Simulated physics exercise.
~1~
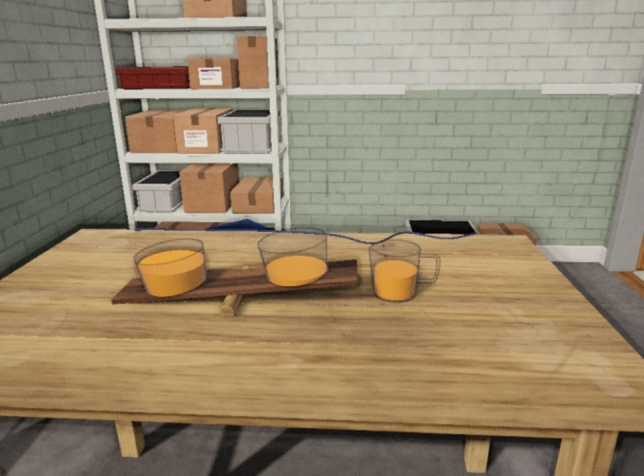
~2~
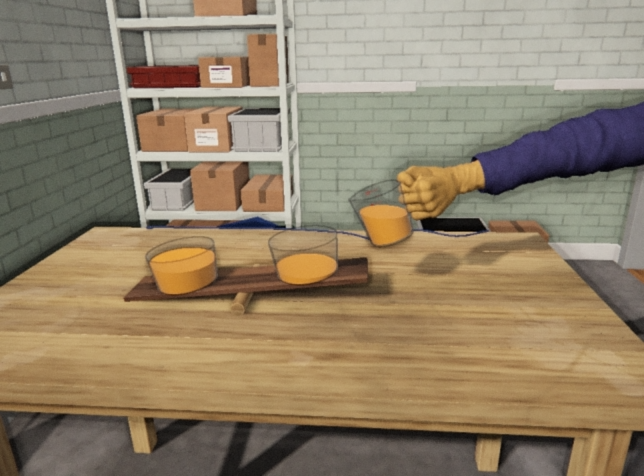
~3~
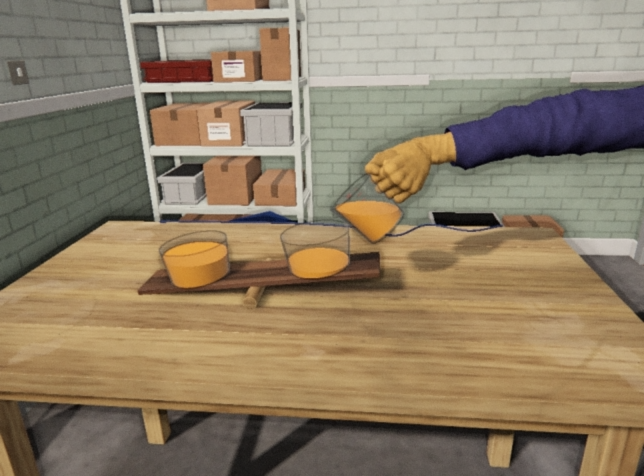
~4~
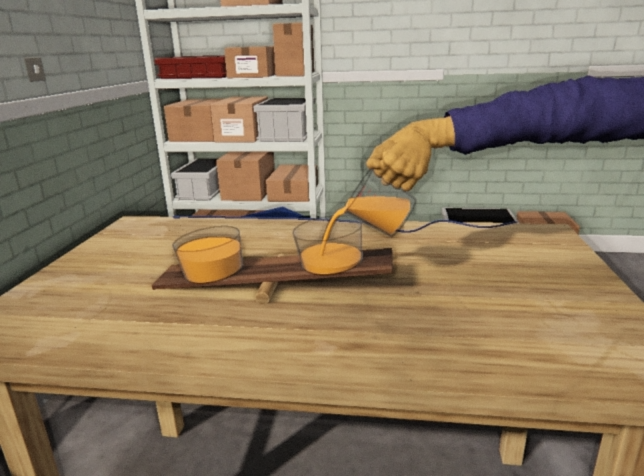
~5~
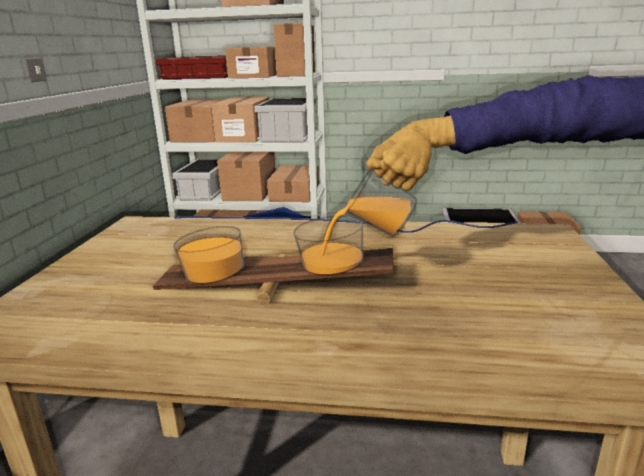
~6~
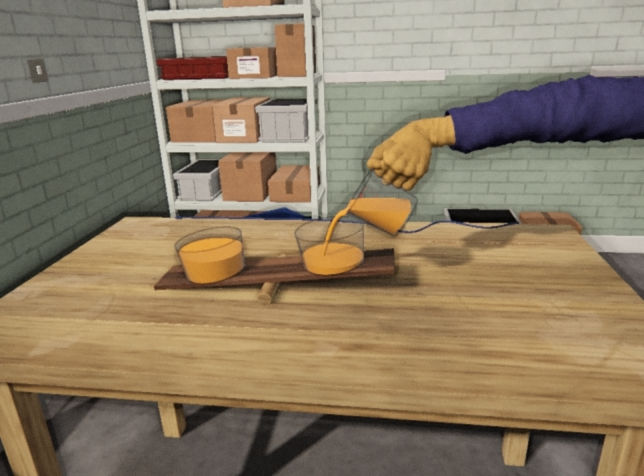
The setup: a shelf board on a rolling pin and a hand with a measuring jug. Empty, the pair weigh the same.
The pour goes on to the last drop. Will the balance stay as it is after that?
Yes. Still the same.
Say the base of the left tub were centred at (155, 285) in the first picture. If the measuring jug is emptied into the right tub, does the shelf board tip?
In that case: Stays.
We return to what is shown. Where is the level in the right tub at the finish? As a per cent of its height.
Roughly 45 per cent of the height.
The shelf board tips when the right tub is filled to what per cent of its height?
Result: Some 60 per cent.
Soon after, the right tub is about a third full; the shelf board leans as before.
In the end, the right tub is about half full; the shelf board leans as before.
